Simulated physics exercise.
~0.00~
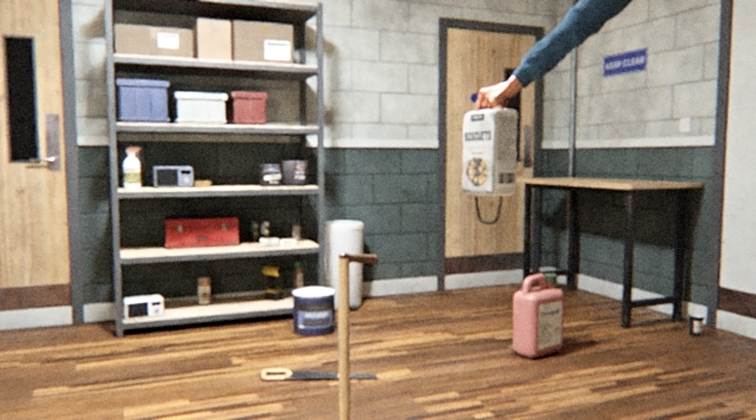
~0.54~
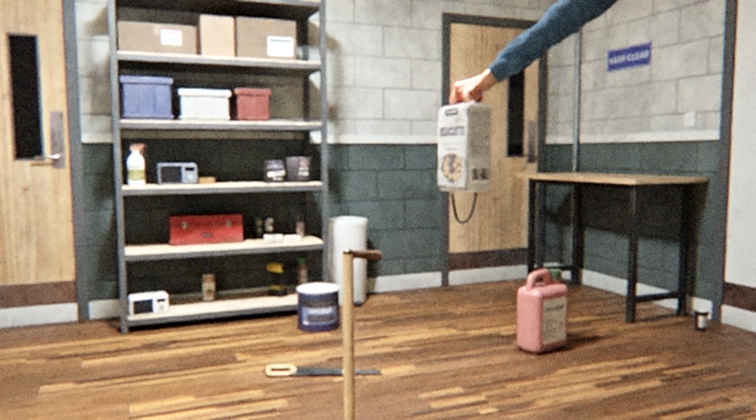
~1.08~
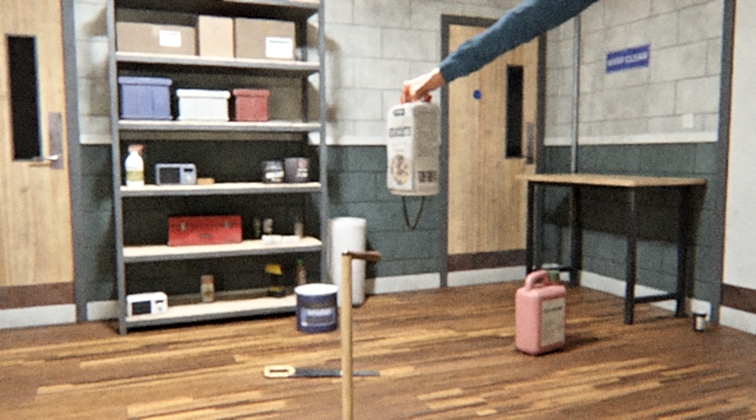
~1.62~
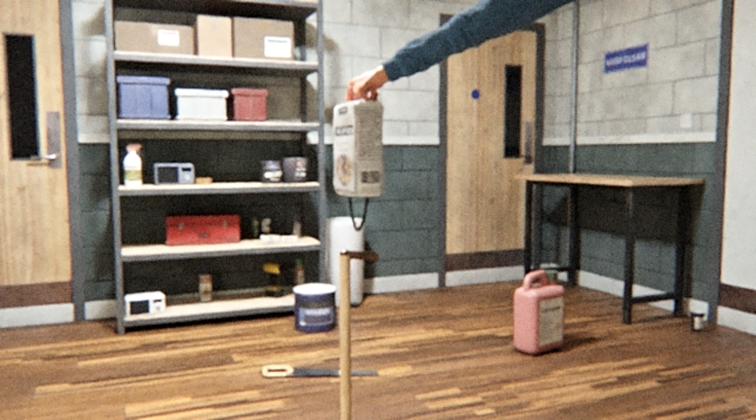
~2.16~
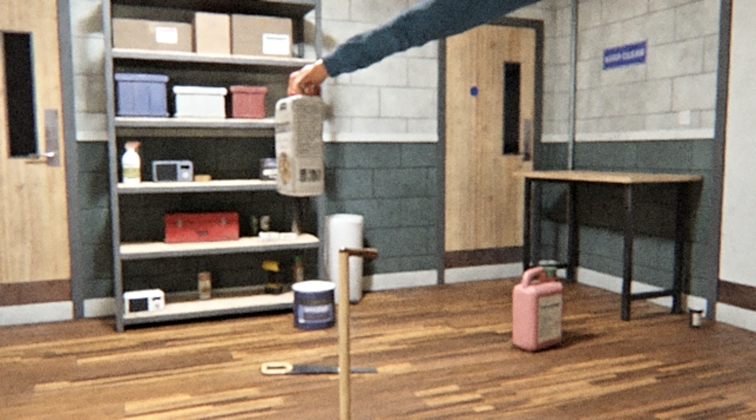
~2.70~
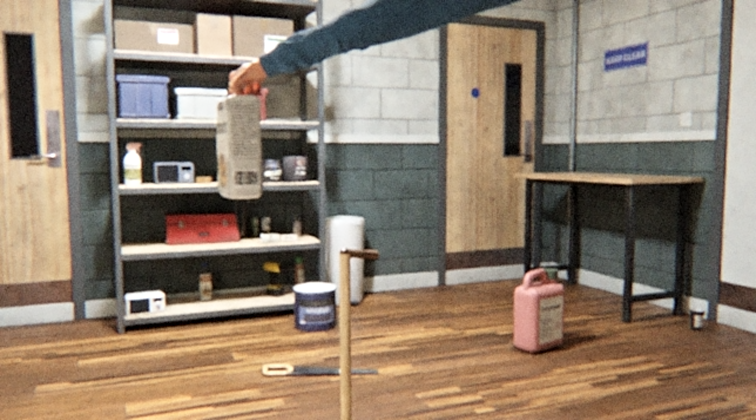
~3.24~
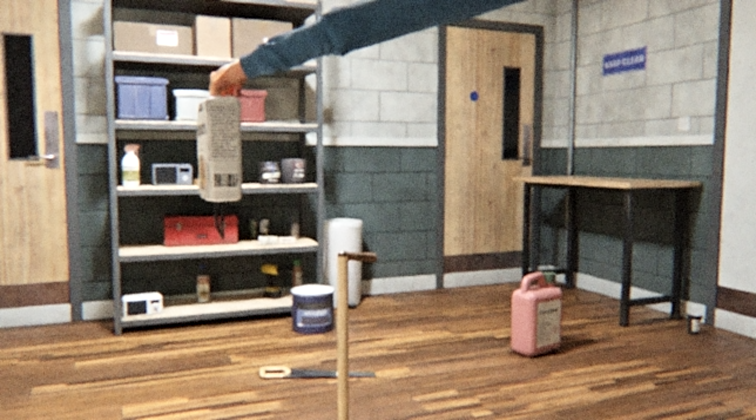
To begin with, a hand in a blue sleeve reaches in from the upper right, holding a white sack upright by its top, with a dark lead loop hanging beneath it. The arm carries the sack steadily left, away from the table and across the wooden door. It passes above the thin wooden post with a short hook at its top, the loop dangling close by. The sack continues left in front of the shelves, turning a little as it goes. At the end, it hangs clear beyond the post, still gripped, and the hook stays in its place.
